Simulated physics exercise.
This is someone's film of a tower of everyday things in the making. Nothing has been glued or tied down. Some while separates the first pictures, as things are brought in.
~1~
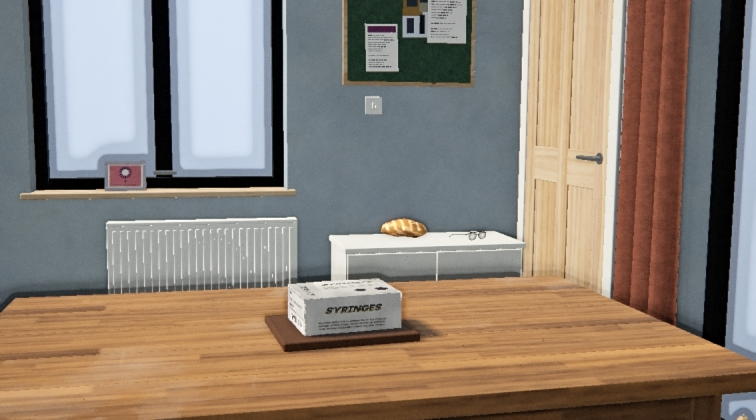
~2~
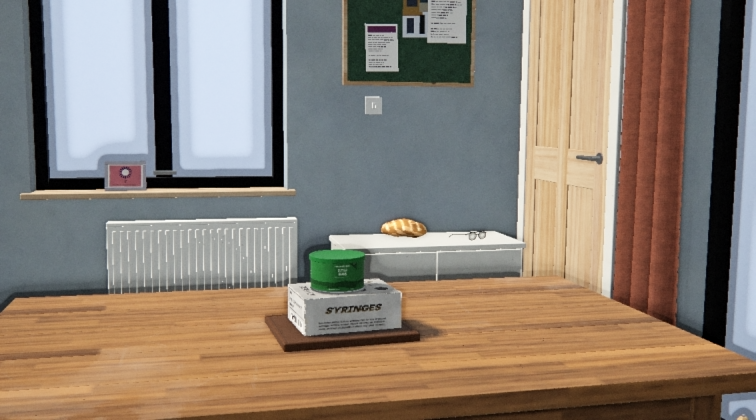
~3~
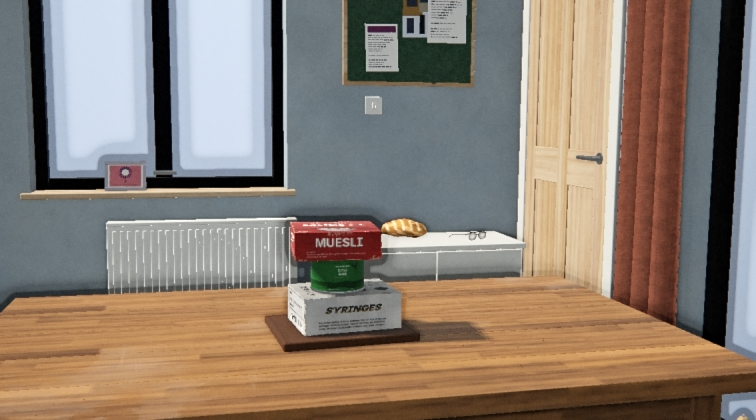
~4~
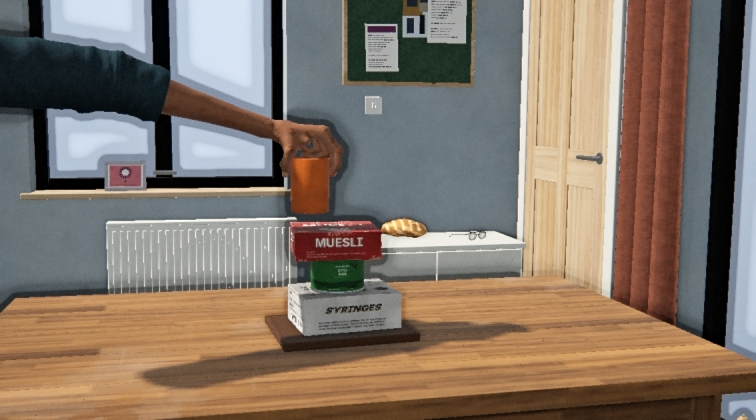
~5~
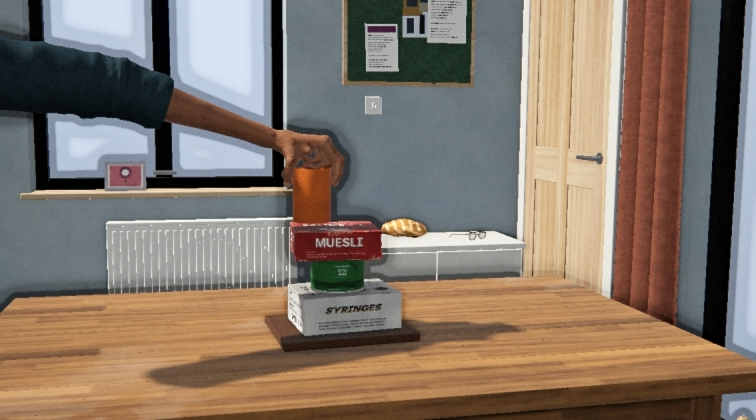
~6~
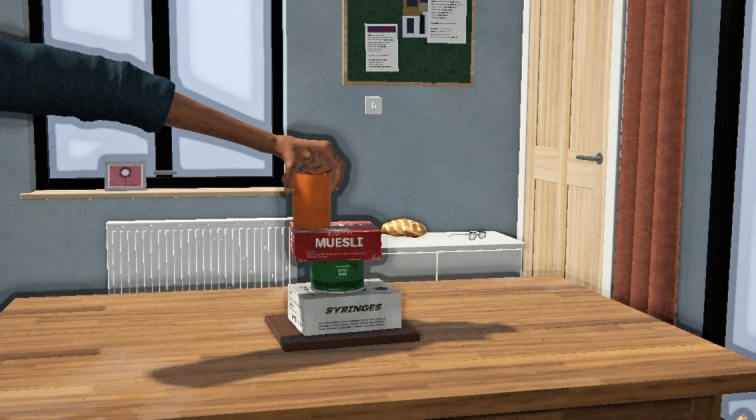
A hand lowered an orange cup onto the left part of a red muesli box, which sat above a green tub and a white syringes box, and kept holding it.
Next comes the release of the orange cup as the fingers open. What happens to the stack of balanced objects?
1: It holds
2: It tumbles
Answer: 1.
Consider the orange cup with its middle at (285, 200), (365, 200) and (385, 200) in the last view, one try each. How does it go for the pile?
First the pile topples, second it remains standing, third it topples.
Then, 0.20 s on from there, no change.
Then, 0.30 s on from there, orange cup resting near (312, 201).
In the end, all 5 unmoved. At the end, from the last picture's camera, orange cup near (311, 201). The pile stays up.
